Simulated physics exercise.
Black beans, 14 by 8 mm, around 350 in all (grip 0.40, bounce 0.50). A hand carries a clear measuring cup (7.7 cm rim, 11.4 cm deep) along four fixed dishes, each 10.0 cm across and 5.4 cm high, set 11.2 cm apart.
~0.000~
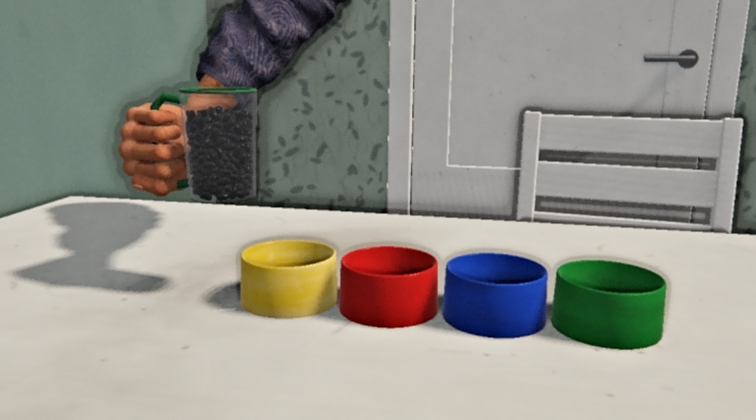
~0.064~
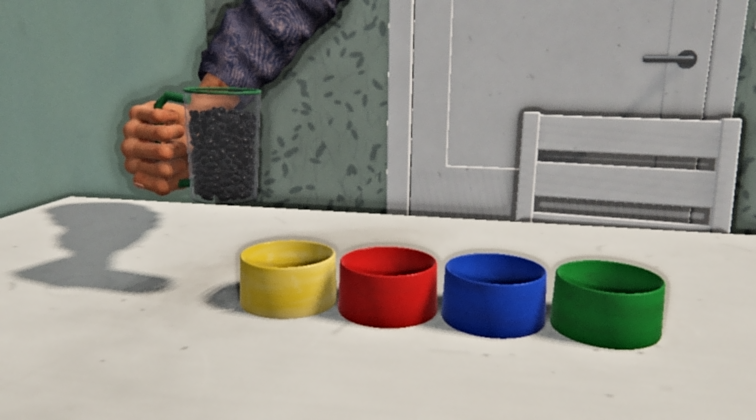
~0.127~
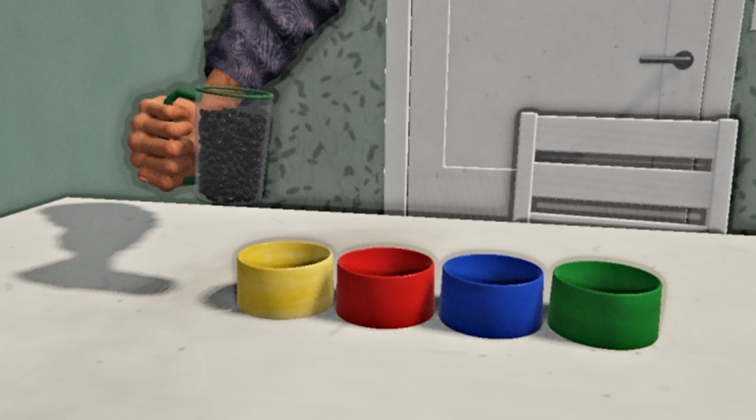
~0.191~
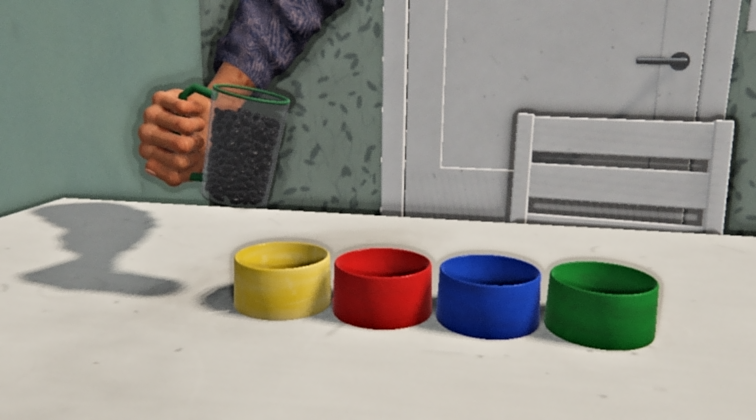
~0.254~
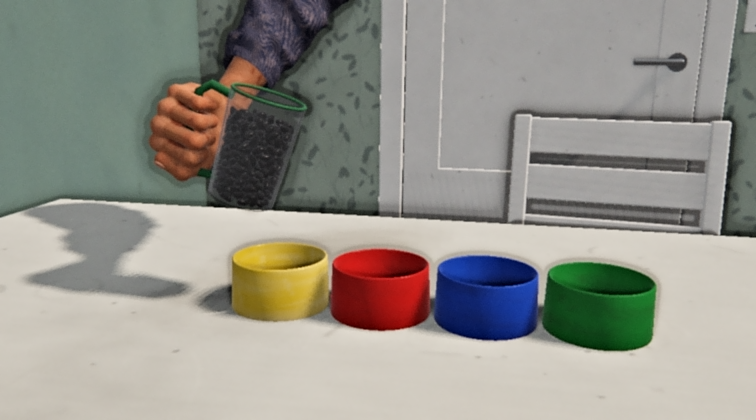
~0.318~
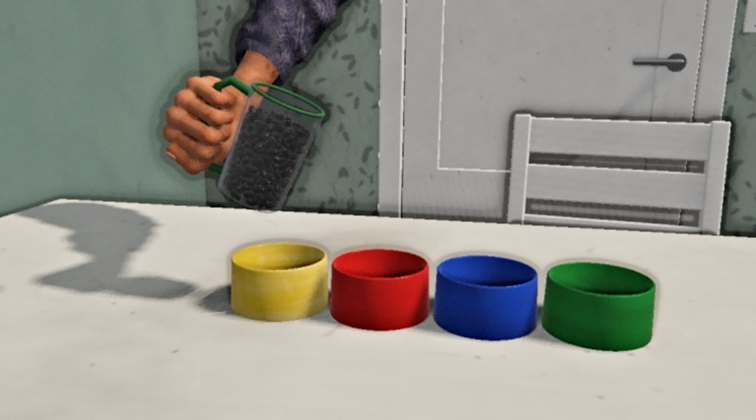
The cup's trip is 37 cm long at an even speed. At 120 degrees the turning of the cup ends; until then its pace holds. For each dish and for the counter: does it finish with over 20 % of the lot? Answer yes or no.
Red: No, blue: No, green: Yes, yellow: No, counter: Yes.
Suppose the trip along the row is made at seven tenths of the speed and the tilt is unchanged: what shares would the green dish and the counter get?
In that case green 20; counter 20.
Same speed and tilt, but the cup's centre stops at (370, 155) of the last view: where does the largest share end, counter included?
Most goes to: Blue.
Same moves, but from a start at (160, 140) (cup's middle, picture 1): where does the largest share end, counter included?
The winner: Green.
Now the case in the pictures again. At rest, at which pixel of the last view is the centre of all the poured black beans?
Near (623, 316).
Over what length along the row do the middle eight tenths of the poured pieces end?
About 21 cm.
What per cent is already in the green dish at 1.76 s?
Near 65 per cent so far.
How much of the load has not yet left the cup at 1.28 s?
Some 85 per cent of the load.
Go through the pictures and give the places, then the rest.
In the first picture, cup at (221, 144), tilt 0 degrees, lip at (253, 91), moved 0.0 cm; middle of the pieces at (221, 155); yellow dish at (289, 254); red dish at (389, 261); blue dish at (496, 268); green dish at (610, 276).
In the second picture, cup at (224, 145), tilt 2 degrees, lip at (257, 93), moved 0.4 cm; middle of the pieces at (223, 156).
In the third picture, cup at (232, 146), tilt 6 degrees, lip at (270, 97), moved 1.7 cm; middle of the pieces at (231, 157).
In the fourth picture, cup at (243, 147), tilt 12 degrees, lip at (287, 103), moved 3.3 cm; middle of the pieces at (241, 158).
In the fifth picture, cup at (255, 149), tilt 18 degrees, lip at (303, 109), moved 4.8 cm; middle of the pieces at (252, 159).
In the sixth picture, cup at (269, 149), tilt 24 degrees, lip at (322, 116), moved 6.4 cm; middle of the pieces at (264, 160); yellow dish at (280, 257); red dish at (380, 264); blue dish at (487, 271); green dish at (600, 279). The cup turns about 90 degrees a second and travels 25 cm a second.
After 0.90 s, tilt 77 degrees; cup holds 100 %.
After 1.28 s, tilt 113 degrees; cup holds 85 %, green 10 %.
Then, at 1.76 s, tilt 120 degrees; cup holds 0 %, green 65 %.
At rest (3.1 s), red 0 %, blue 0 %, green 65 %, yellow 0 %, counter 35 %.
